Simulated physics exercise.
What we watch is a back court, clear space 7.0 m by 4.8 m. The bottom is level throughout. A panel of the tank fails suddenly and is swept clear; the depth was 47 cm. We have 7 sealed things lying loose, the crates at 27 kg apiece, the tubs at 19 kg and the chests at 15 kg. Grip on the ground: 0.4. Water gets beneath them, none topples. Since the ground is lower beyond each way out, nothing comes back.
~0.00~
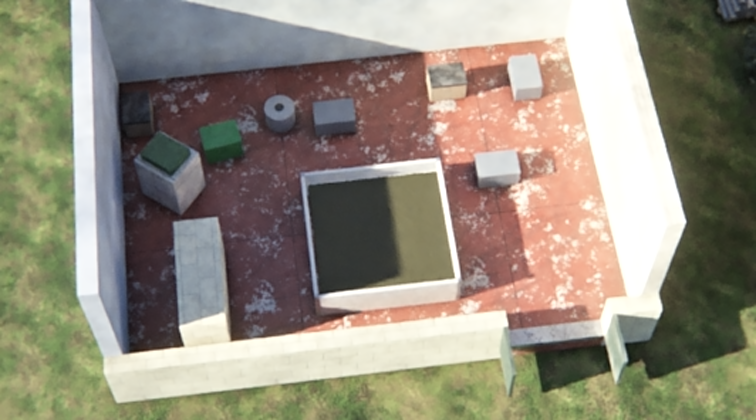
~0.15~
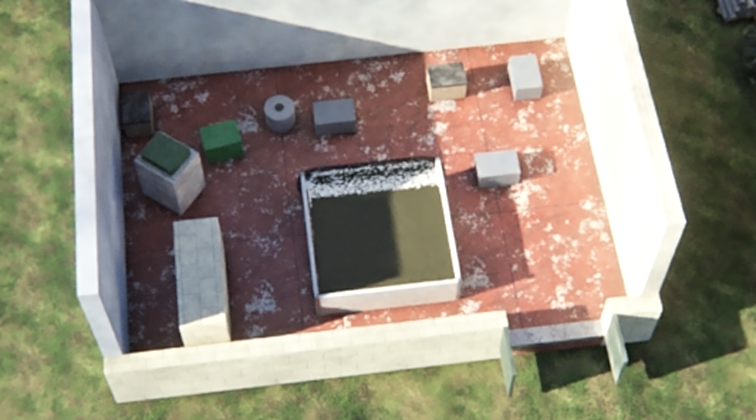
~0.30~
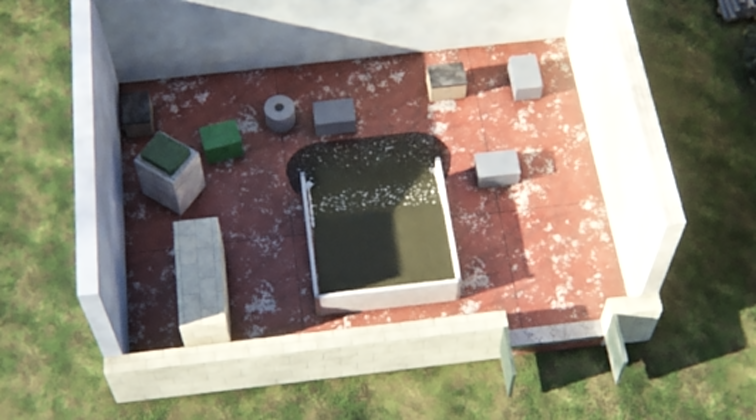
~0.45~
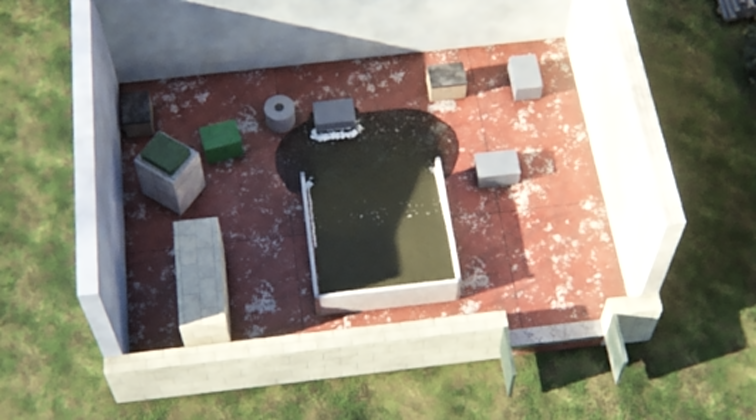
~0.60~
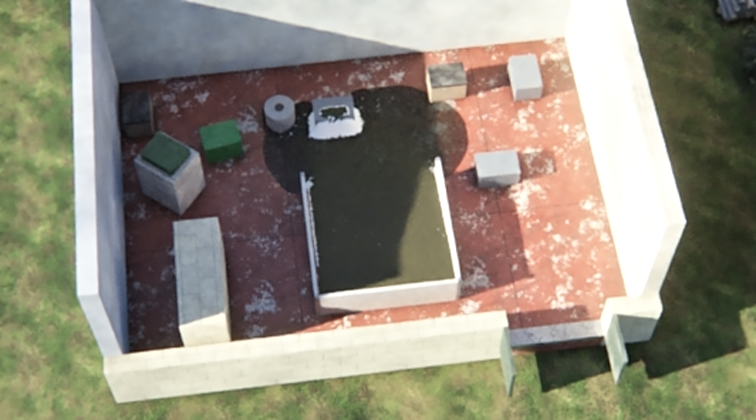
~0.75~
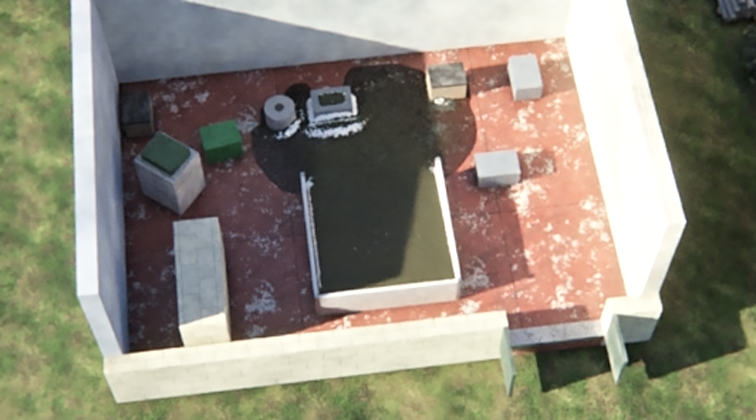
Dark water burst out through the far side of a white-walled tank and spread across the red floor of a walled yard, foaming around a small grey box while the other objects seemed still.
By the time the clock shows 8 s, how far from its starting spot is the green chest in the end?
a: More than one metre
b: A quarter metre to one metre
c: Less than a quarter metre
Answer: A.
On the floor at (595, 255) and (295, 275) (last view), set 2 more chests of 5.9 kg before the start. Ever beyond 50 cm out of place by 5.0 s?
Respectively: Outside the limit and inside the limit.
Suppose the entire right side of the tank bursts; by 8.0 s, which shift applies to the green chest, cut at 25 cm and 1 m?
In that scenario the green chest would have stayed in place.
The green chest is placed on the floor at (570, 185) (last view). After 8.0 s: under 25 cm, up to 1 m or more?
Short answer: It drifts a great distance.
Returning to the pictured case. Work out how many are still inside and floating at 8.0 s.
Then: 0.
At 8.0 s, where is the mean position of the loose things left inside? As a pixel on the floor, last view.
Close to (339, 203).
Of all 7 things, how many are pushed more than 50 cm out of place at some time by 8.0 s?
The total is 6.
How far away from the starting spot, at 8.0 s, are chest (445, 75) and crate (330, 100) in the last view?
Respectively: 350 cm / 150 cm.
After 1.6 s the green chest is near (220, 135), 0.0 m from its start, aground; 0 of 7 are out; 1 afloat.
After 3.6 s the green chest is near (213, 147), 0.2 m from its start, aground; 0 of 7 are out; 3 afloat.
After 5.6 s the green chest is near (236, 174), 0.7 m from its start, aground; 0 of 7 are out; 3 afloat.
After 8.0 s the green chest is near (259, 221), 1.6 m from its start, aground; 0 of 7 are out; 0 afloat.
